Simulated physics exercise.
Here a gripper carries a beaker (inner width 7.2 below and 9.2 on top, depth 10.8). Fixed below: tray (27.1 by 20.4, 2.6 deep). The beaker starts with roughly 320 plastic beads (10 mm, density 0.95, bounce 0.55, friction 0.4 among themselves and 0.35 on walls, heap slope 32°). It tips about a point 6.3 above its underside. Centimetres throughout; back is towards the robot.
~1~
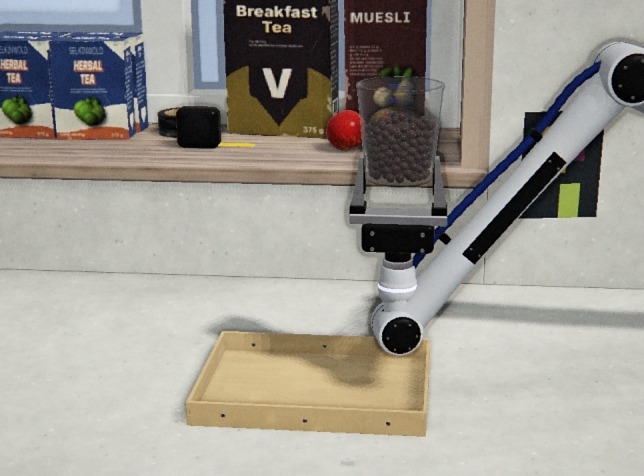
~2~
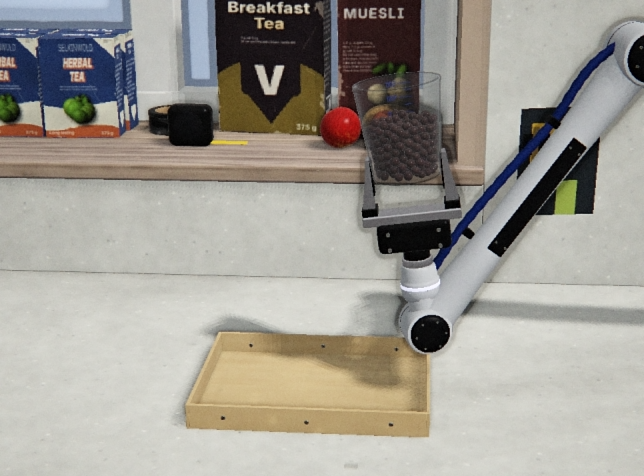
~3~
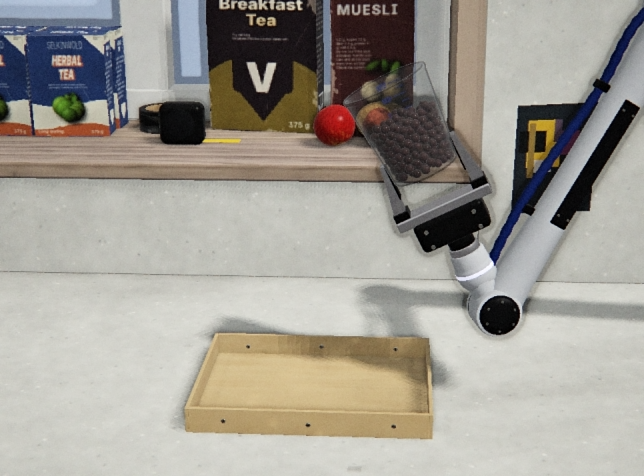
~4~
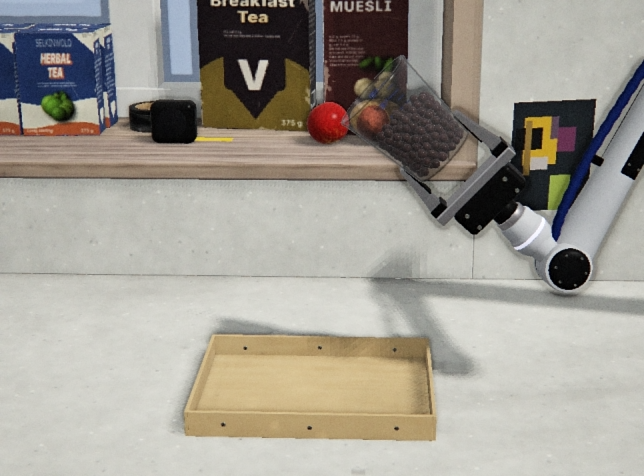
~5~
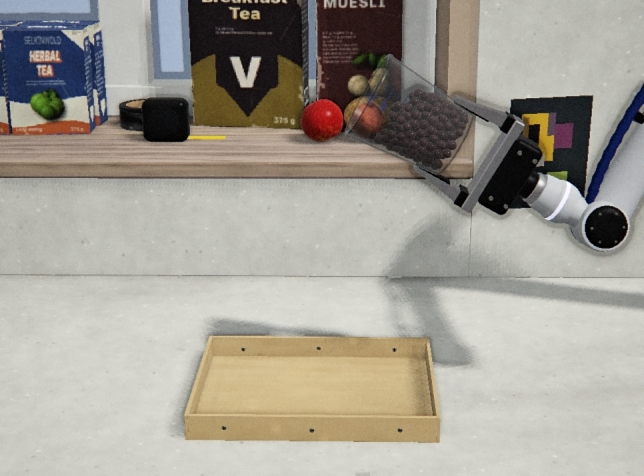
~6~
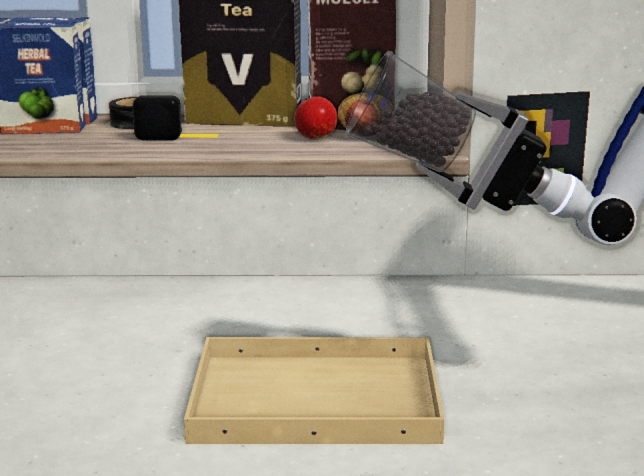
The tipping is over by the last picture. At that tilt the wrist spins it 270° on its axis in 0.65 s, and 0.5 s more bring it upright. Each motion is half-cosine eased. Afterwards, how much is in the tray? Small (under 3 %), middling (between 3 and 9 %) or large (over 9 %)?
Answer: Small; under 3 % of the plastic beads finish in the tray.
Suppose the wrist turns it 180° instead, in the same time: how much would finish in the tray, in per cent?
It would be near 0 per cent.
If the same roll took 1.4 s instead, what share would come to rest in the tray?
Then about 0 per cent.
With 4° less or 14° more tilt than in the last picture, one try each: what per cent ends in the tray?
About 0 and 15 per cent.
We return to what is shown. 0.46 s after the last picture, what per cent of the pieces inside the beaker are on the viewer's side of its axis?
About 55 per cent.
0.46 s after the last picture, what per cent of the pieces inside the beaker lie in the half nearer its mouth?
About 25 per cent.
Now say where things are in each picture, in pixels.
In the first frame, beaker middle at (400, 133), upright; upper third of the load around (398, 130), from x 370 to 430, top at y 115; 319 in the beaker.
In the second frame, beaker middle at (402, 130), tipped 8°; upper third of the load around (404, 128), from x 370 to 435, top at y 115.
In the third frame, beaker middle at (406, 128), tipped 26°; upper third of the load around (412, 125), from x 375 to 450, top at y 105.
In the fourth frame, beaker middle at (409, 124), tipped 48°; upper third of the load around (423, 118), from x 380 to 460, top at y 95.
In the fifth frame, beaker middle at (412, 120), tipped 61°; upper third of the load around (427, 112), from x 380 to 465, top at y 95.
In the sixth frame, beaker middle at (414, 117), tipped 62°; upper third of the load around (431, 111), from x 370 to 465, top at y 95; 319 in the beaker.
Then, 0.46 s after the last picture, tipped 62°, highest piece 37 above the table; 319 in the beaker.
Then, 0.92 s after the last picture, tipped 27°, highest piece 35 above the table; 319 in the beaker.
Then, 1.35 s after the last picture, upright, highest piece 37 above the table; 319 in the beaker.
Then, 2.05 s after the last picture, upright, highest piece 37 above the table; 319 in the beaker.
Final count, 319 in the beaker. That is 0 % in the tray.
